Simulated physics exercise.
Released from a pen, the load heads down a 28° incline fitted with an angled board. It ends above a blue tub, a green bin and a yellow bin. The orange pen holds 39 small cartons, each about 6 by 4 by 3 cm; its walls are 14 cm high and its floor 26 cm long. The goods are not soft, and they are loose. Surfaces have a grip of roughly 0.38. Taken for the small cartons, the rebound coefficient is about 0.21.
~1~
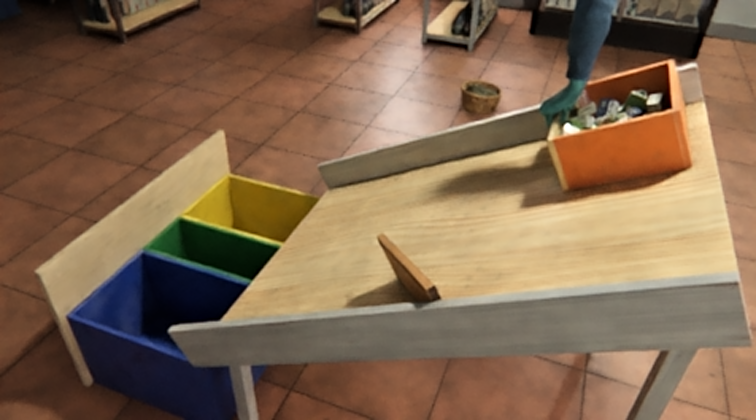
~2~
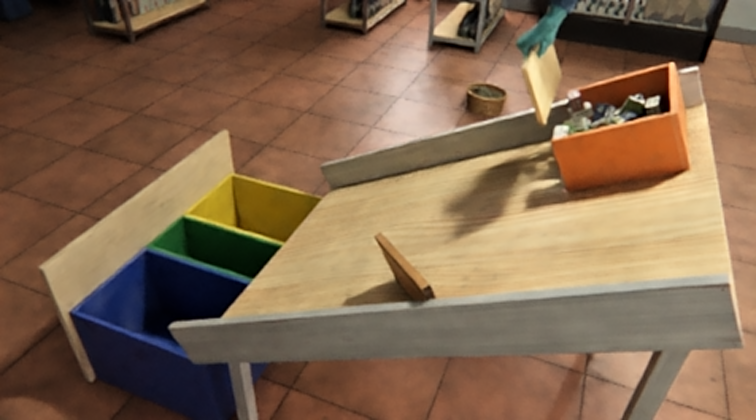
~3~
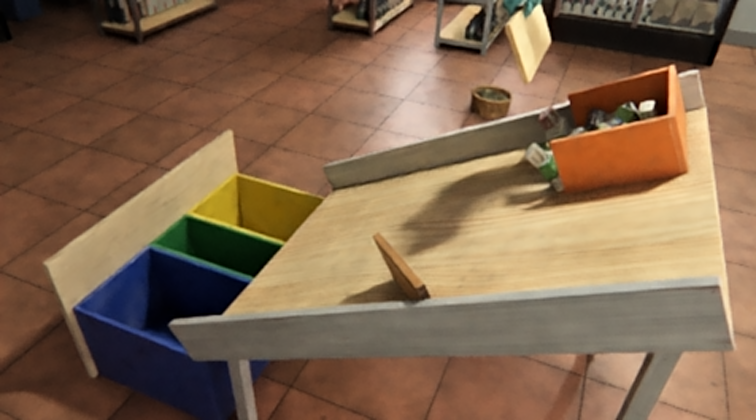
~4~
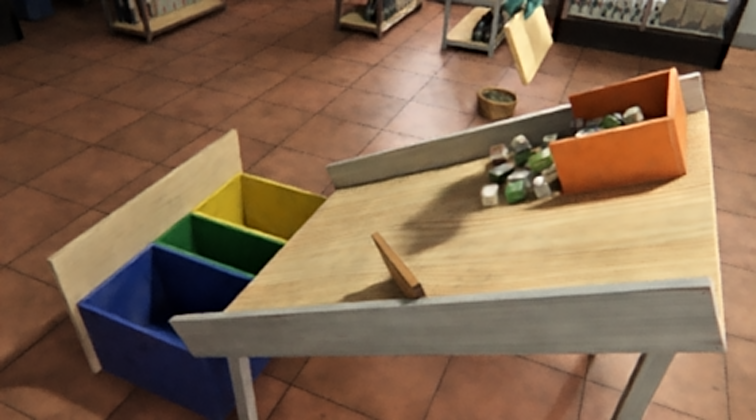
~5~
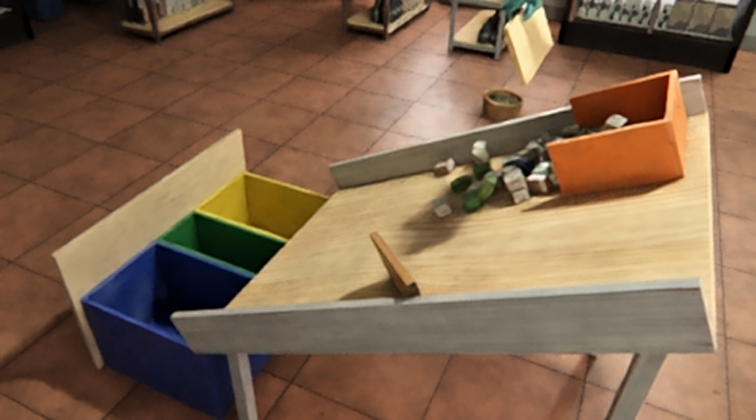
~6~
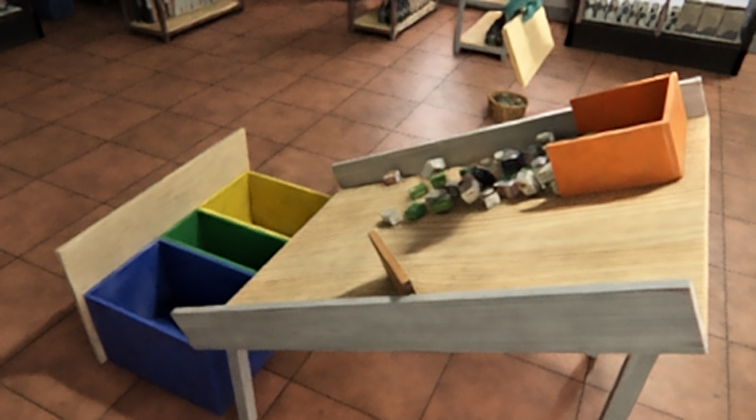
The clip shows a gloved hand lifting a pale panel away from an orange pen on a sloping wooden table, then small cartons sliding out and spreading down leftward toward an angled board, above blue, green and yellow bins.
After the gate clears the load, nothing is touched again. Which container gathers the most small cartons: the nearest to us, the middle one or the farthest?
The farthest one.
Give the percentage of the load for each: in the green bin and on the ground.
Roughly 15 % for the first place and 0 % for the second.
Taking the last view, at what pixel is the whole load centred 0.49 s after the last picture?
Centre estimate - approximately (355, 203).
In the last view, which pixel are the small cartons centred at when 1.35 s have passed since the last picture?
The middle lies close to (248, 251).
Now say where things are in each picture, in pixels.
In the first picture (each is followed by its nearest rim corner in this view; the camera moves round a little), orange pen, (673, 110); blue tub, (204, 364); none out.
In the second picture, orange pen, (671, 113).
In the third picture, orange pen, (669, 116); 9 out.
In the fourth picture, orange pen, (667, 118); 17 out, the lowest carton at (499, 155).
In the fifth picture, orange pen, (665, 120); 24 out, the lowest carton at (445, 167).
In the sixth picture, orange pen, (663, 122); blue tub, (204, 348); 33 out, the lowest carton at (393, 178).
Then, 0.22 s after the last picture, 1 still in the orange pen, 1 in the yellow bin and 37 on the slope.
Then, 0.49 s after the last picture, 2 in the green bin, 8 in the yellow bin, 24 on the slope and 5 in the air.
Then, 0.86 s after the last picture, 6 in the green bin, 29 in the yellow bin, 3 on the slope and 1 in the air.
When it is over (1.35 s after the last picture), 6 in the green bin and 33 in the yellow bin.
